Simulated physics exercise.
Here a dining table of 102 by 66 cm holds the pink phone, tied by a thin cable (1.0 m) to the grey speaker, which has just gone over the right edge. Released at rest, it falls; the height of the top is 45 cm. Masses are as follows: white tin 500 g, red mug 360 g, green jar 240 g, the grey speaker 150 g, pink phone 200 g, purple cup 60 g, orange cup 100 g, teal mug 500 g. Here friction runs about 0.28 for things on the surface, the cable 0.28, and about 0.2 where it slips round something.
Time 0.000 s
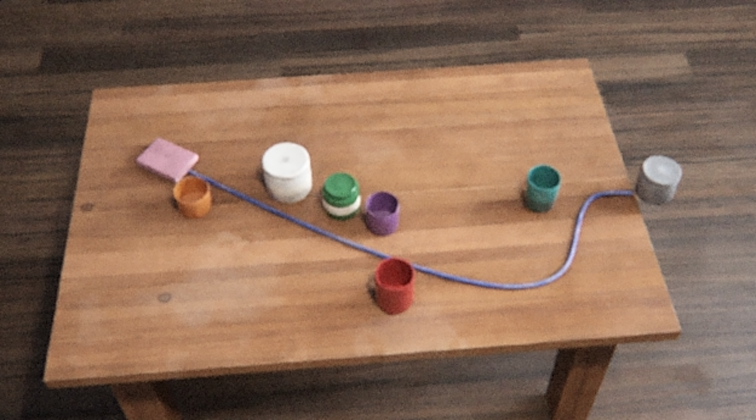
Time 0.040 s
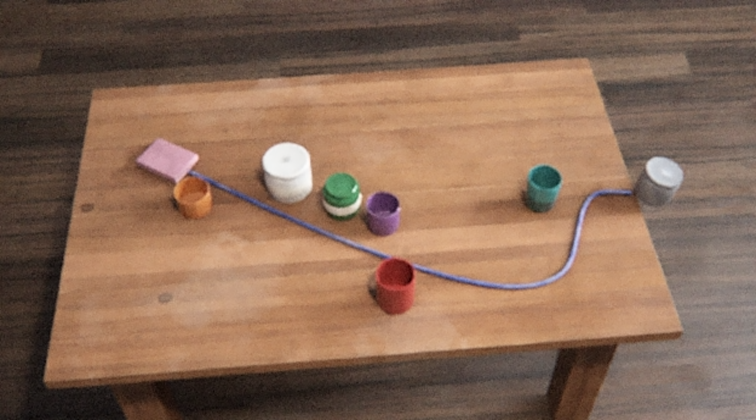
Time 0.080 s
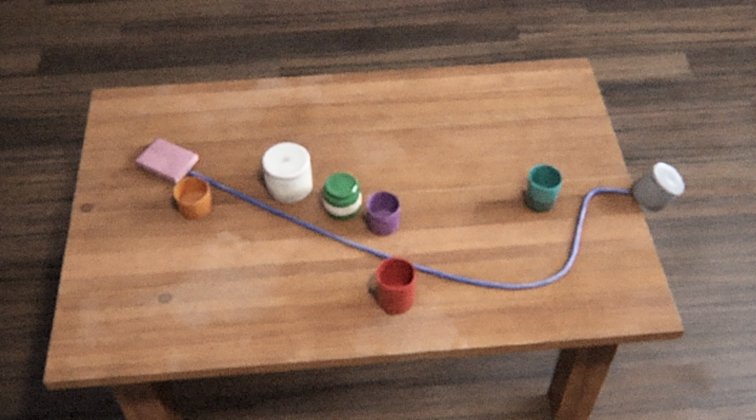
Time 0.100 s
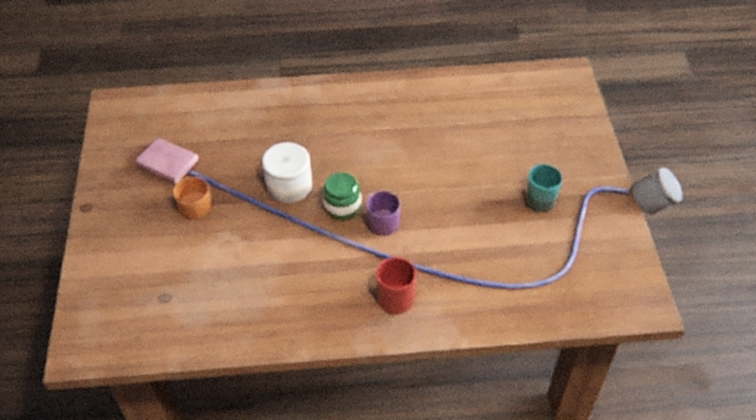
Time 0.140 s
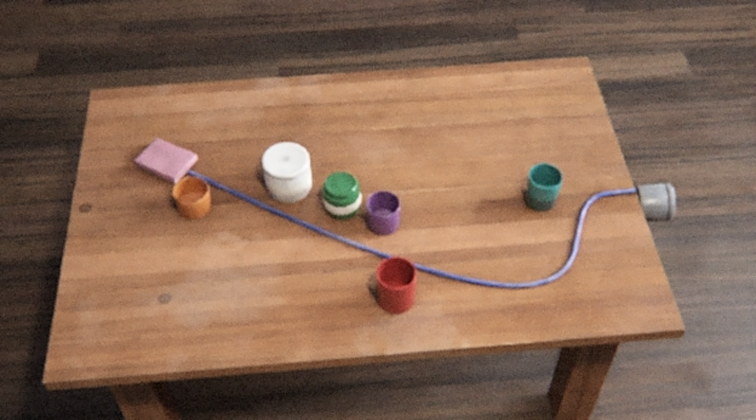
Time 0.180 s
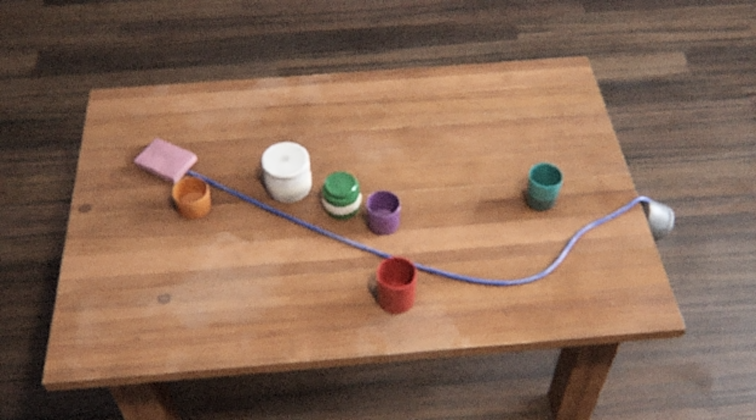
A grey speaker tied to a cable tips over the right edge of a wooden table.
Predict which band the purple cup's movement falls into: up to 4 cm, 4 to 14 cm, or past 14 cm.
Category: Distant.
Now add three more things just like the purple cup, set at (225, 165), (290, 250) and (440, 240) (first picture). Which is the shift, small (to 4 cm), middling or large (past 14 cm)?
The first moves a fair bit, the second just a bit, and the third a long way.
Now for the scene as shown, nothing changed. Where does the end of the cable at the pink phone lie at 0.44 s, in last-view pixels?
Somewhere about (224, 182) in the final view.
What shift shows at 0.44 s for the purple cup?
I'd put the purple cup at some 15 cm.
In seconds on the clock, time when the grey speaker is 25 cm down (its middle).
Roughly 0.46 s.
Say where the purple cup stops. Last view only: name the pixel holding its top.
Near (393, 115).
At 0.4 s, the cable's tail end at (224, 182); purple cup 15 cm off its start, grey speaker over the edge, pink phone 8 cm off its start.
At 0.7 s, the cable's tail end at (260, 197); purple cup 21 cm off its start, pink phone 15 cm off its start, grey speaker over the edge.
At 0.9 s, the cable's tail end at (263, 198); purple cup 21 cm off its start at (393, 115), pink phone 16 cm off its start at (238, 186), grey speaker over the edge.
At 1.2 s, the cable's tail end at (266, 198); purple cup 21 cm off its start, pink phone 17 cm off its start, grey speaker over the edge.
At 2.4 s, the cable's tail end at (267, 198); purple cup 21 cm off its start at (393, 115), pink phone 17 cm off its start at (240, 189), grey speaker over the edge.
